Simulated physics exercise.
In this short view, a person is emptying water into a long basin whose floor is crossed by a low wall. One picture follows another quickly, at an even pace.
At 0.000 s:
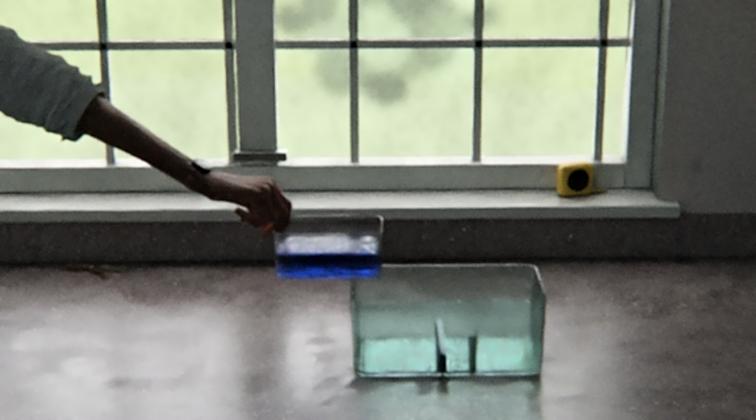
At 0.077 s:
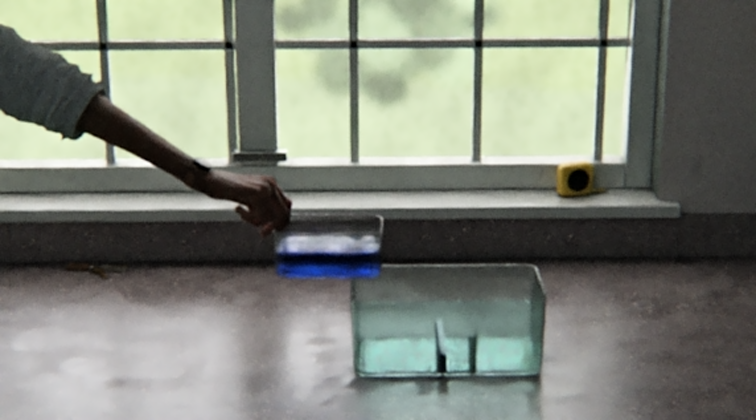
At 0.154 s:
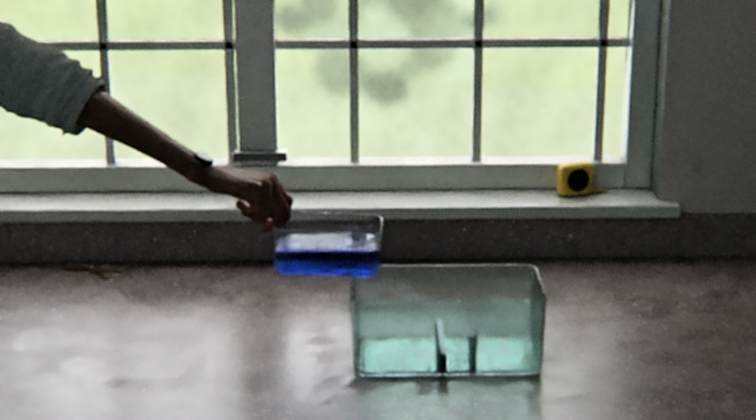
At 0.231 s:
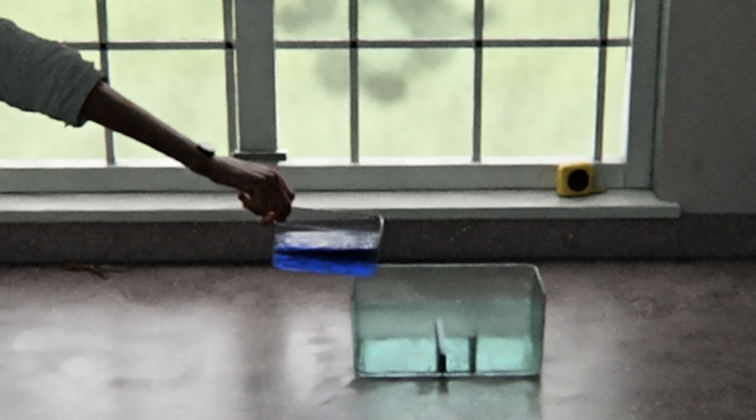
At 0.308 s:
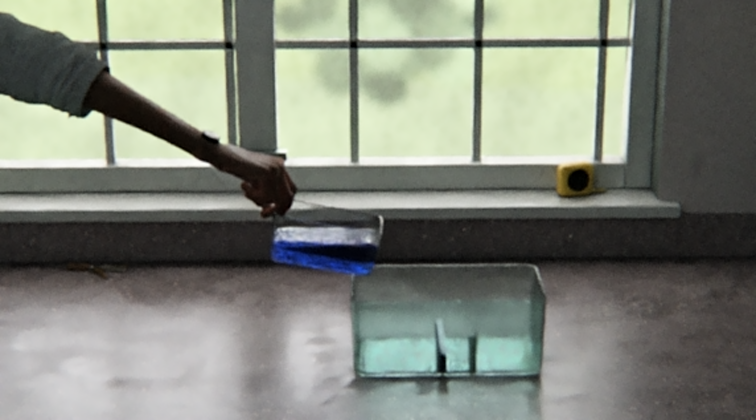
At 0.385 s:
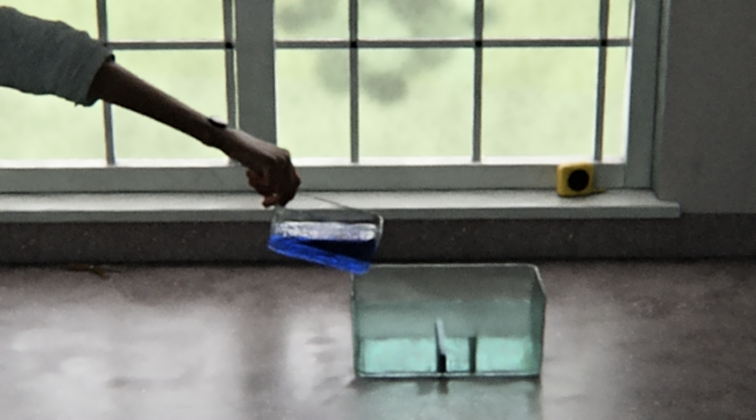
A hand held a small clear container of blue water by its left side above a long glass basin with a low wall inside, then gradually lifted that side, tilting the container slightly rightward.
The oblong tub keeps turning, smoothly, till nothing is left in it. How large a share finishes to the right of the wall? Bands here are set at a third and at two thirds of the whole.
The amount on the right comes to between a third and two thirds of the whole.
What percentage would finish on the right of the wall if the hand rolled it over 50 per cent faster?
About 65 %.
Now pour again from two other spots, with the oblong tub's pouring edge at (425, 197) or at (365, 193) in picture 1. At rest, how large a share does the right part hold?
In order: Close to 90 and 35 percent.
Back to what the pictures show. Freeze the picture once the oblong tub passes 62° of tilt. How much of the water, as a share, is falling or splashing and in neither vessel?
It's close to 30 percent.
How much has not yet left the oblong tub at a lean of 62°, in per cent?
60 per cent, roughly.
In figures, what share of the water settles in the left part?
Near 45 in a hundred.
A moment on, the oblong tub is tipped part way and 58 per cent is still to pour, 11 is left of the wall and 0 right of it.
Next, the oblong tub is tipped on its side and 15 per cent is still to pour, 24 is left of the wall and 47 right of it.
Then the oblong tub is tipped on its side and 2 per cent is still to pour, 42 is left of the wall and 53 right of it.
Later the oblong tub is tipped on its side and 0 per cent is still to pour, 45 is left of the wall and 54 right of it.
At rest 45 per cent lies left of the wall, 54 right of it and 1 outside.
